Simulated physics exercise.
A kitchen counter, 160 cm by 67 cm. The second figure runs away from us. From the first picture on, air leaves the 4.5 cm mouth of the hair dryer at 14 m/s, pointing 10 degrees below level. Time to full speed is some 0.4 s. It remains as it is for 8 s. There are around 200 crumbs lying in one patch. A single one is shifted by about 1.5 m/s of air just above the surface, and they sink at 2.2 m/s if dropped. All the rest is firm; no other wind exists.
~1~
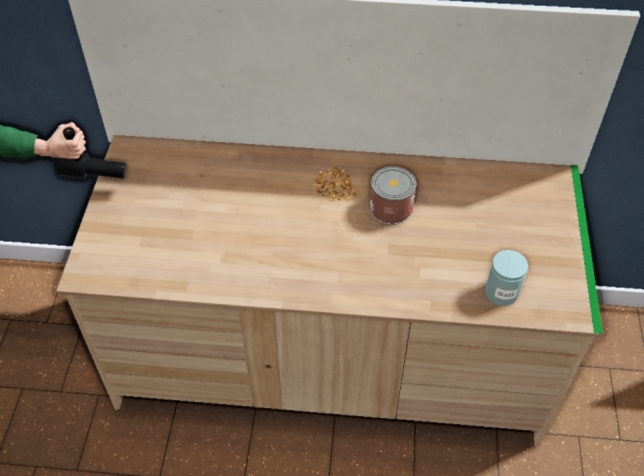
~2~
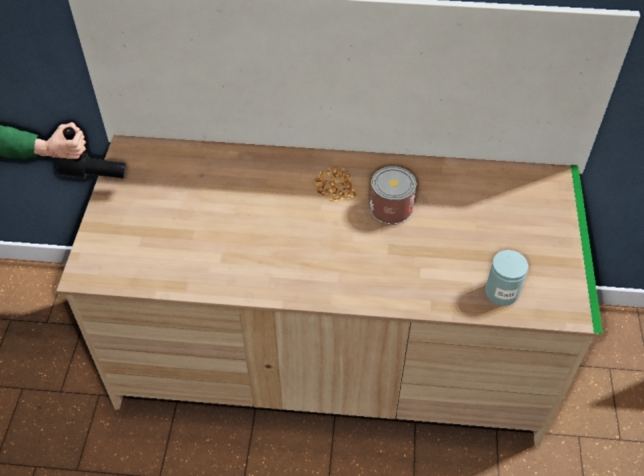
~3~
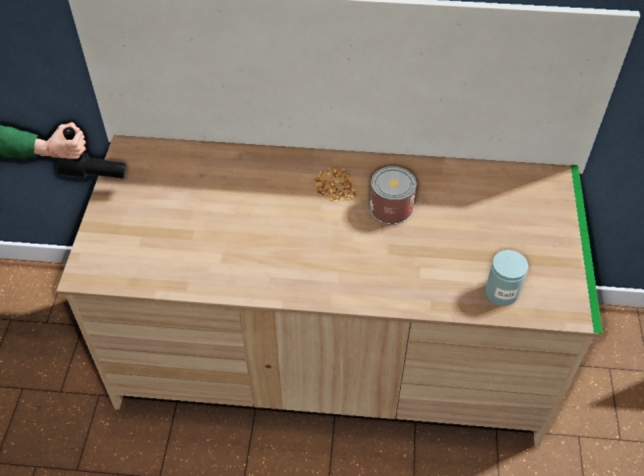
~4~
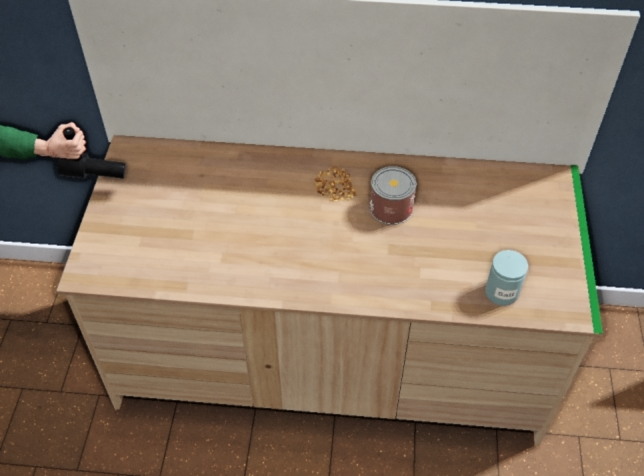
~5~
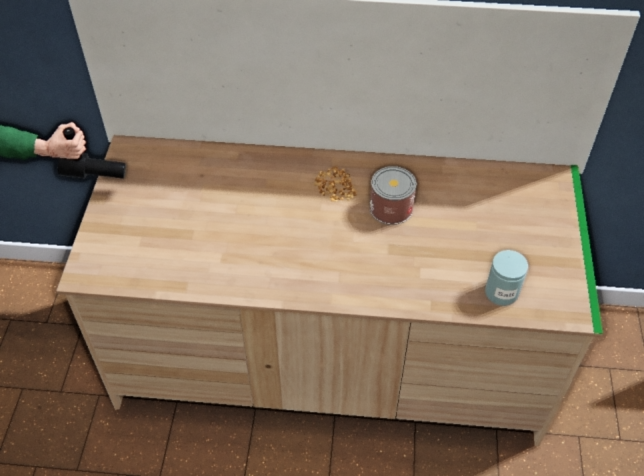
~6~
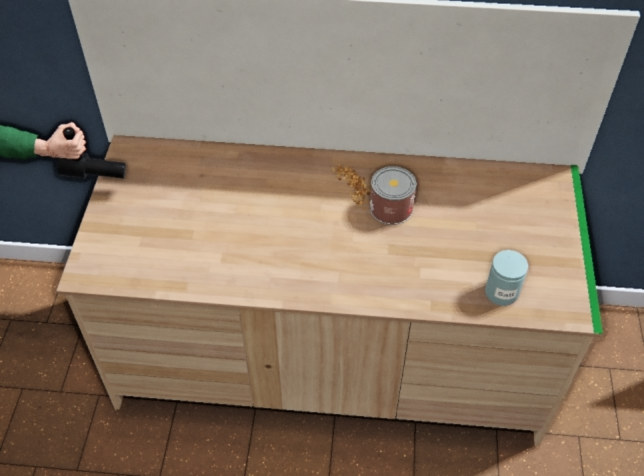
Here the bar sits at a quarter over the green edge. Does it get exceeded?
Over the limit.
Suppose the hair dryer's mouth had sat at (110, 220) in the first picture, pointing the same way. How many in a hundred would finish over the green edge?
Outcome: Some 70 in a hundred.
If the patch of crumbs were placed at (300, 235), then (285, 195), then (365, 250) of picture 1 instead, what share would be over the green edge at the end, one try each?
In turn: 20 per cent, 60 per cent, 20 per cent.
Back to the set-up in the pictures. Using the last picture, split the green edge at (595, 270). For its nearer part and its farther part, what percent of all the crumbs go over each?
Estimate: Nearer ~ 0 %; farther ~ 90 %.
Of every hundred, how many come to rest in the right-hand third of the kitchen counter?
Something close to 10 % ends up there.
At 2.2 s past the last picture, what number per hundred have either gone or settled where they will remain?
Close to 90 % of them.
Then, 1.2 s after the last picture the count stands so, 88 % are over the green edge.
Then, 2.2 s after the last picture the count stands so, 91 % are over the green edge.
Then, 4.0 s after the last picture the count stands so, 92 % are over the green edge.
Then, 7.6 s after the last picture, at the end, 92 % are over the green edge.
